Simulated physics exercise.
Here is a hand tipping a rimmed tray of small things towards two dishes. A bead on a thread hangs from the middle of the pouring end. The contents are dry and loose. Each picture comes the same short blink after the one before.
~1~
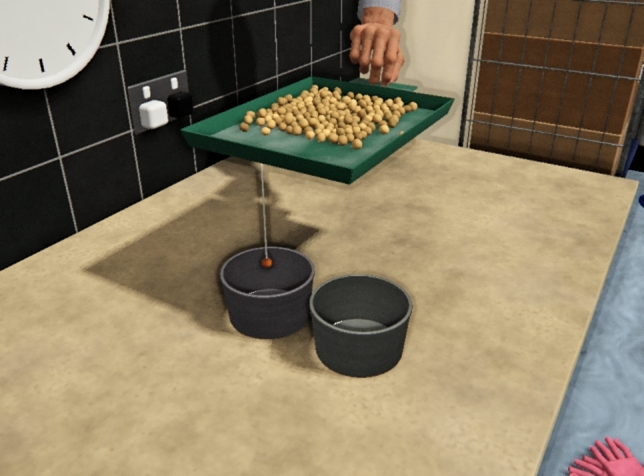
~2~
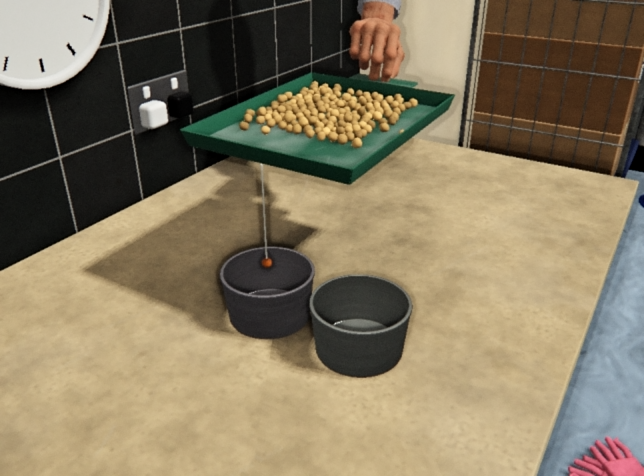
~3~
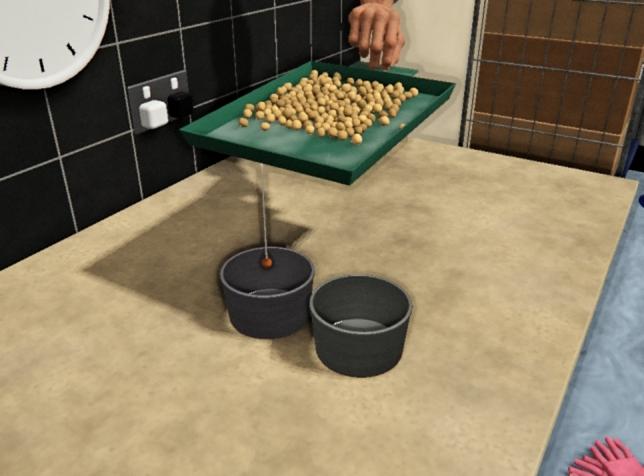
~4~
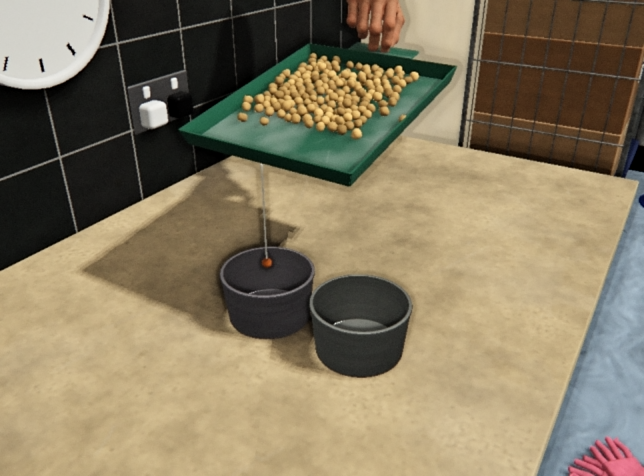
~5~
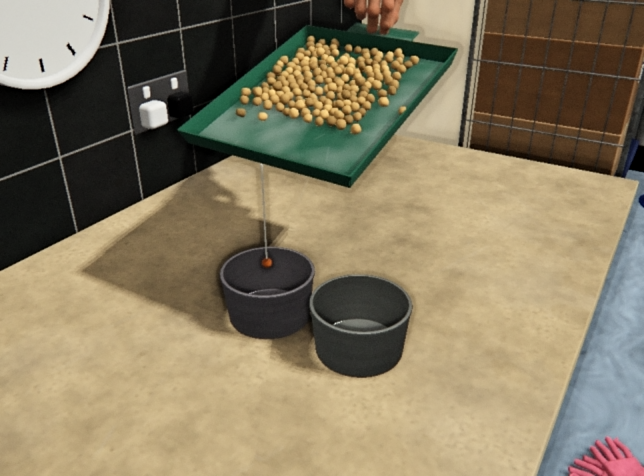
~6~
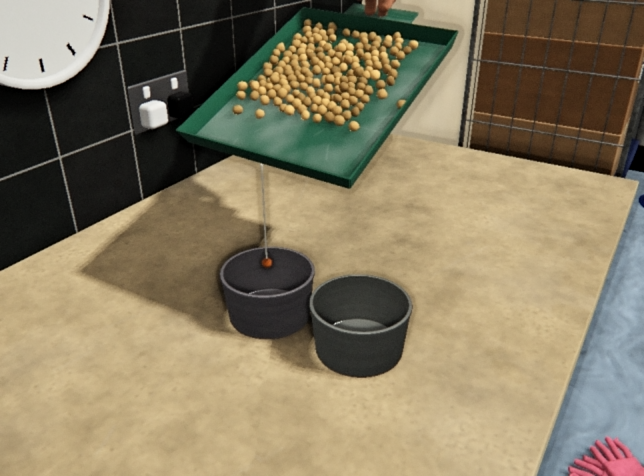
A hand raises the back of a green tray of chickpeas, tilting it above two dishes.
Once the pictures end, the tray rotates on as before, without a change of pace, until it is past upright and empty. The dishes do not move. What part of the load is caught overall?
They take only the smaller part between them.
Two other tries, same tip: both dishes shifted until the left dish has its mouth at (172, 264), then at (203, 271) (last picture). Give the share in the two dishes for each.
About 40 and 60 per cent.
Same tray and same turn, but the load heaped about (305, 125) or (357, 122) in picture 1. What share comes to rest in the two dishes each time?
Roughly 10 per cent, and 10 per cent.
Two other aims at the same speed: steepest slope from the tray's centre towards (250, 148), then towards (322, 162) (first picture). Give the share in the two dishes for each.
First some 10, then 50 per cent.
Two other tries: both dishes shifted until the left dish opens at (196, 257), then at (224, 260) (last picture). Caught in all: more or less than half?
One: Below a half. Two: Below a half.
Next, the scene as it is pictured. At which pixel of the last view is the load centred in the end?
At about (252, 381).
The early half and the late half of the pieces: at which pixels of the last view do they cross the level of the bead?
Around (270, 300) and then (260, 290).
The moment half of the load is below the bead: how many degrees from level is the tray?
Roughly 105°.
Soon, tray tipped steeply; most on the tray; a stray few outside both; about a quarter in the air.
A while on, tray tipped past a quarter turn; about a quarter on the tray; a small part in the right dish; a stray few in the left dish; about half outside both; about a third in the air.
Towards the end, tray tipped past a quarter turn; a small part in the right dish; a stray few in the left dish; most outside both.
Finally, tray tipped past a quarter turn; a small part in the right dish; a stray few in the left dish; most outside both.
